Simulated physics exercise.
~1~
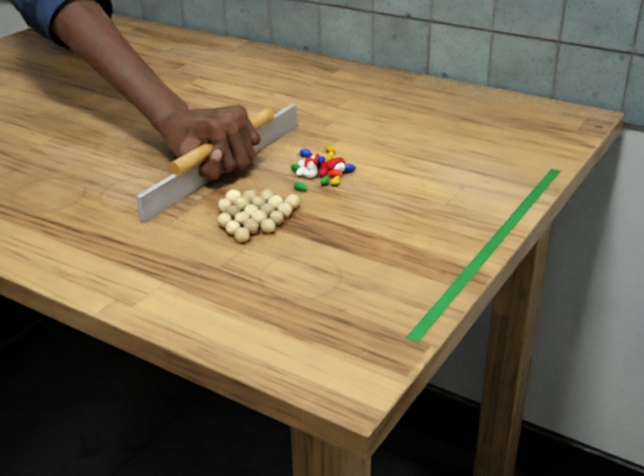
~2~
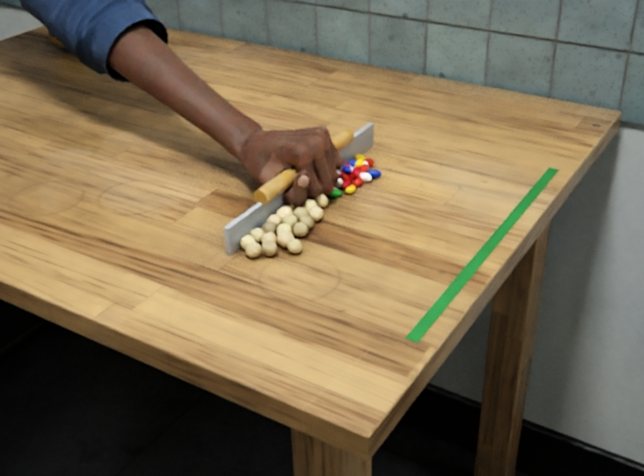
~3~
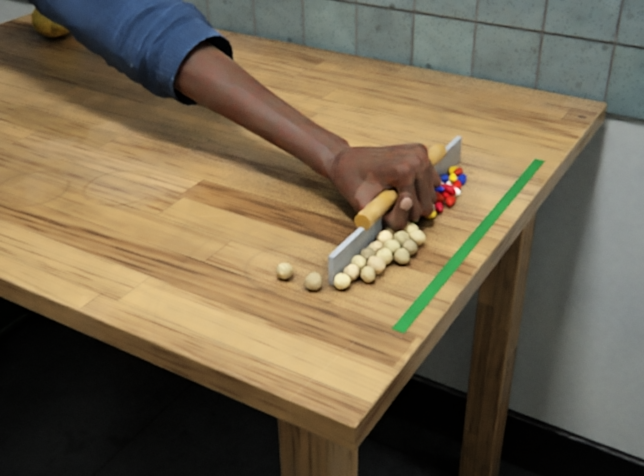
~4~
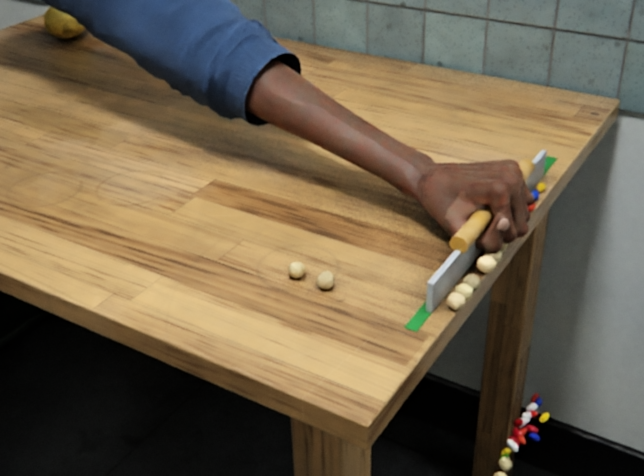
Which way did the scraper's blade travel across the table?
The blade travelled to the right, towards the green tape.
